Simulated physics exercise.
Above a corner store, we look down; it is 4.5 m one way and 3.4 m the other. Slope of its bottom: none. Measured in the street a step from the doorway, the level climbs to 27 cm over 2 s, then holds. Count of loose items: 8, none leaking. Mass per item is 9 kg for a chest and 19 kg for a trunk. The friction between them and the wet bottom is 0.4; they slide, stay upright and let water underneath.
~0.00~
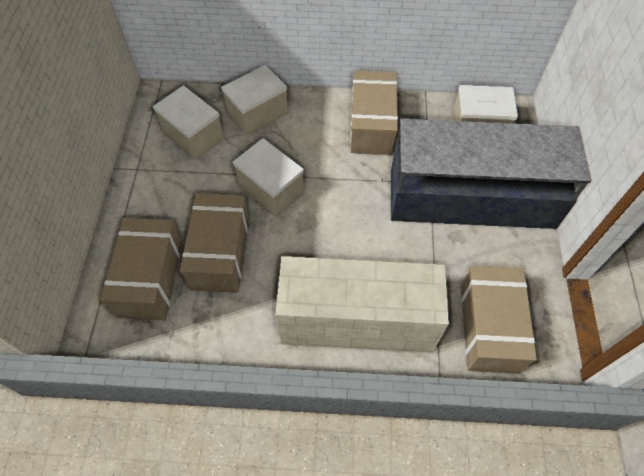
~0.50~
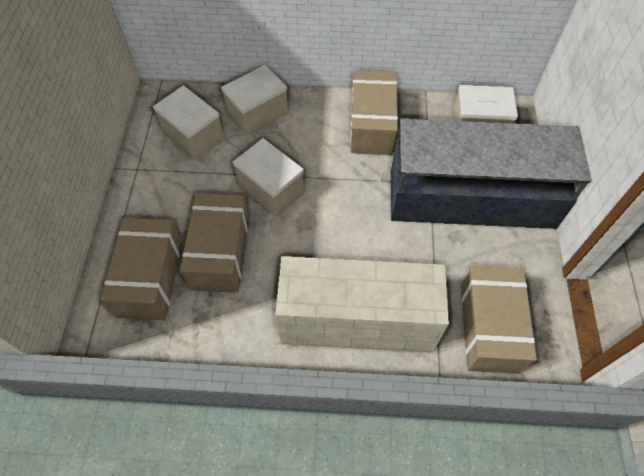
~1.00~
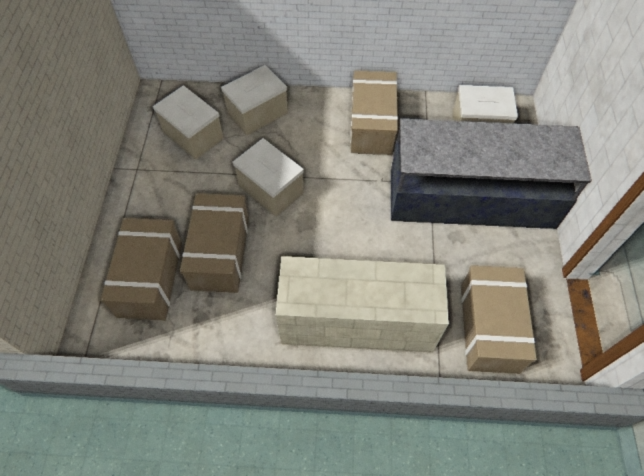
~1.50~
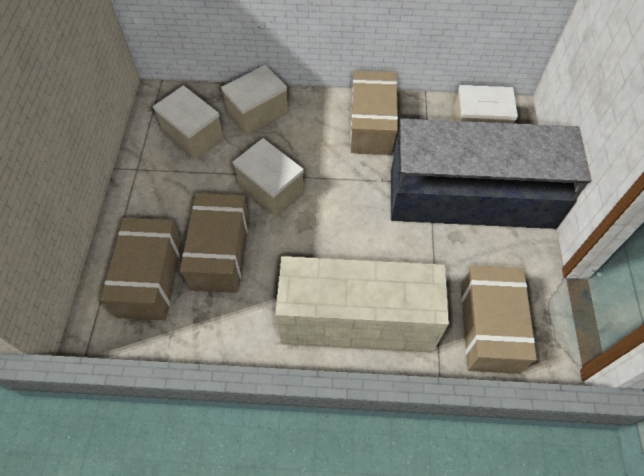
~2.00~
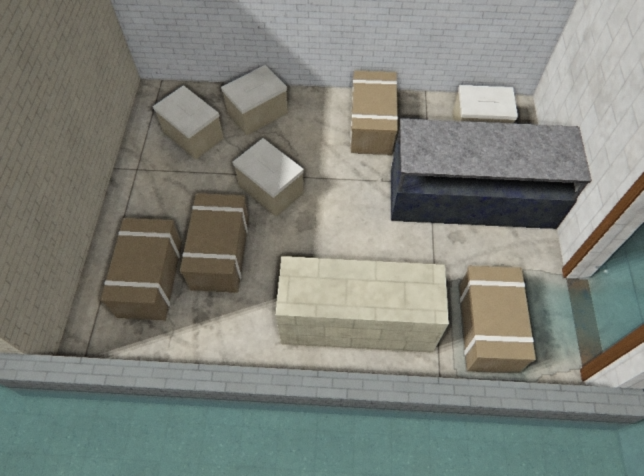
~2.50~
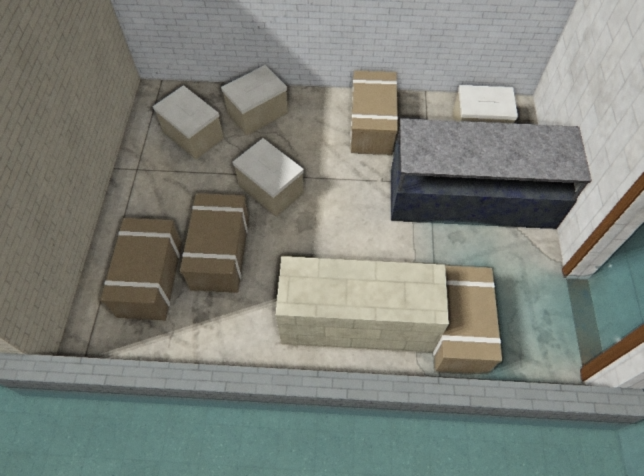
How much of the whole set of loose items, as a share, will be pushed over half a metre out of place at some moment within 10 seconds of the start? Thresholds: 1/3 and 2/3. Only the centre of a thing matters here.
The shifted amount is major, at least two thirds.
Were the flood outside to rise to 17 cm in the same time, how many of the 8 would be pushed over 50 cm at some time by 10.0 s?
So the tally would be 1.
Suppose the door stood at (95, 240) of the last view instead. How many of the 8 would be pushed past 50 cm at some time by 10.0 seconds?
Then the count would be 6.
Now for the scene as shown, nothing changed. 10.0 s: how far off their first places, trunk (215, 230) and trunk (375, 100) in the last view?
They sit 140 cm and 80 cm away, in the order given.
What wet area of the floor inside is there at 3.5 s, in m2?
About 5.0 m2.
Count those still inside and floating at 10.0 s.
6.
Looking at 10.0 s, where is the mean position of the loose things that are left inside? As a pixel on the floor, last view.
Mean position: Approximately (319, 157).
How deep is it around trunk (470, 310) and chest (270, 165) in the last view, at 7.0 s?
7 and 7 cm.
After 3.5 s 0 of 8 are over 50 cm from their spots; 1 afloat.
After 4.5 s 2 of 8 are over 50 cm from their spots; 1 afloat.
After 7.0 s 4 of 8 are over 50 cm from their spots; 5 afloat.
After 10.0 s 7 of 8 are over 50 cm from their spots, and 7 have been at some point; 6 afloat.
